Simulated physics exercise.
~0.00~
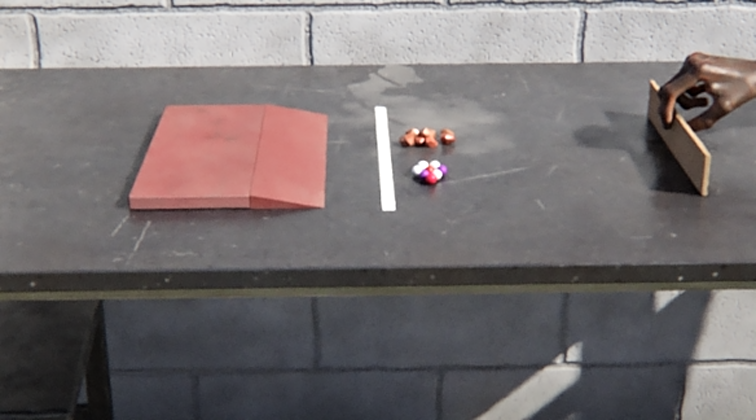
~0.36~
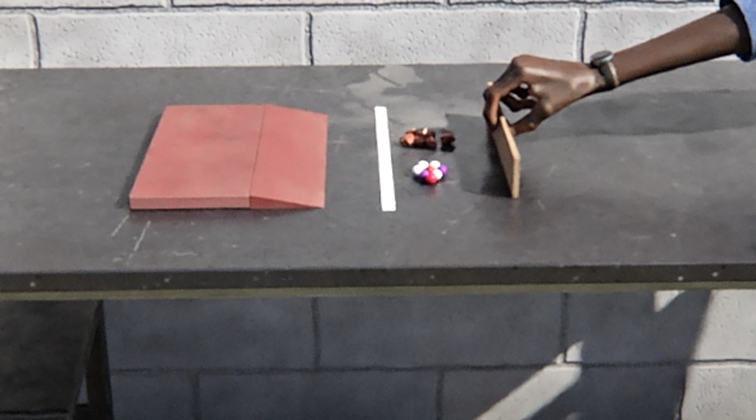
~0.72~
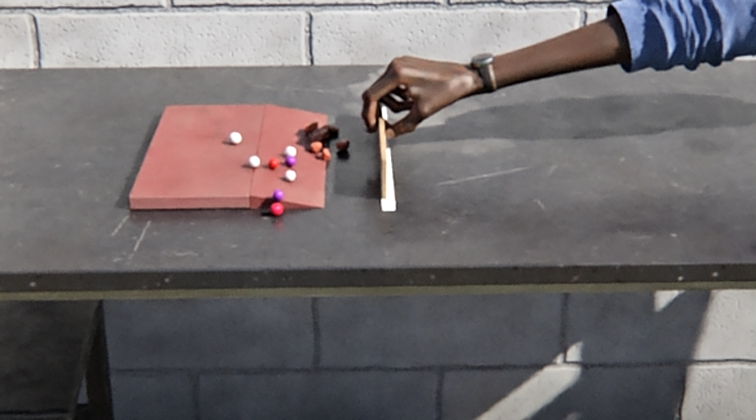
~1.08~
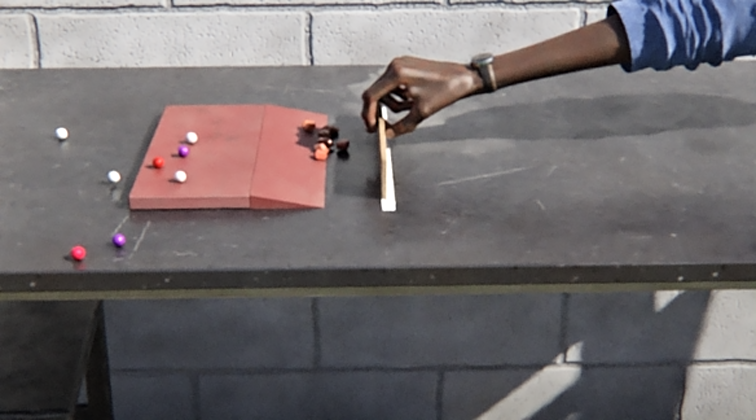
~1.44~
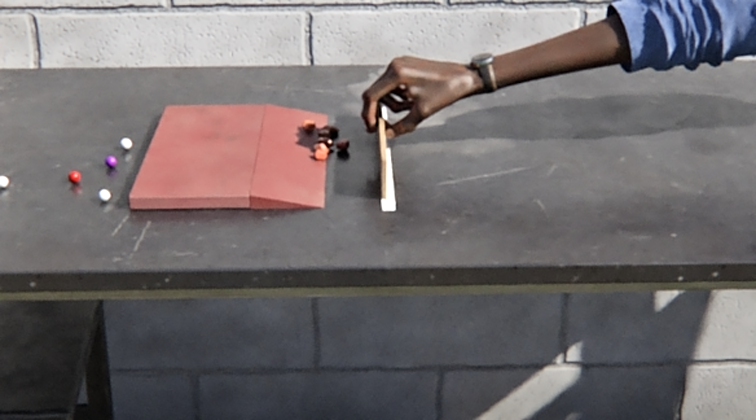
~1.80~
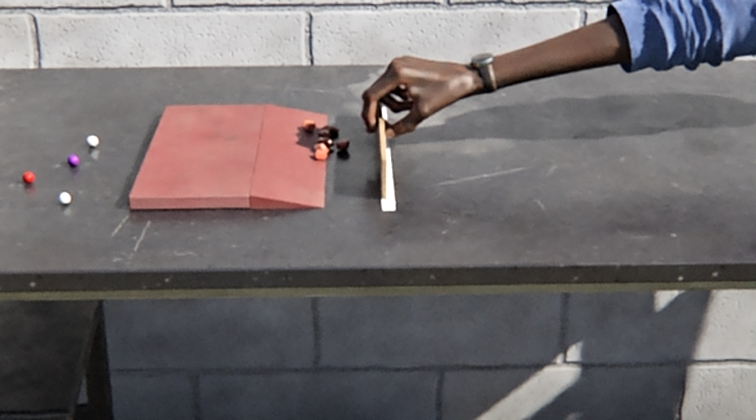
At the start, a hand holds a piece of card upright at the right of a dark table, with two small clusters, white tape and a low red wedge to its left. The hand sweeps the card left towards the clusters and stops it at the tape. The near lot, red, white and purple balls, scatters up and over the wedge, while the coppery brown far lot slides only to its lower edge. The balls roll on across the table to the left, and some leave view. At the end, four balls remain beyond the wedge, and the brown pieces sit still at its near edge.
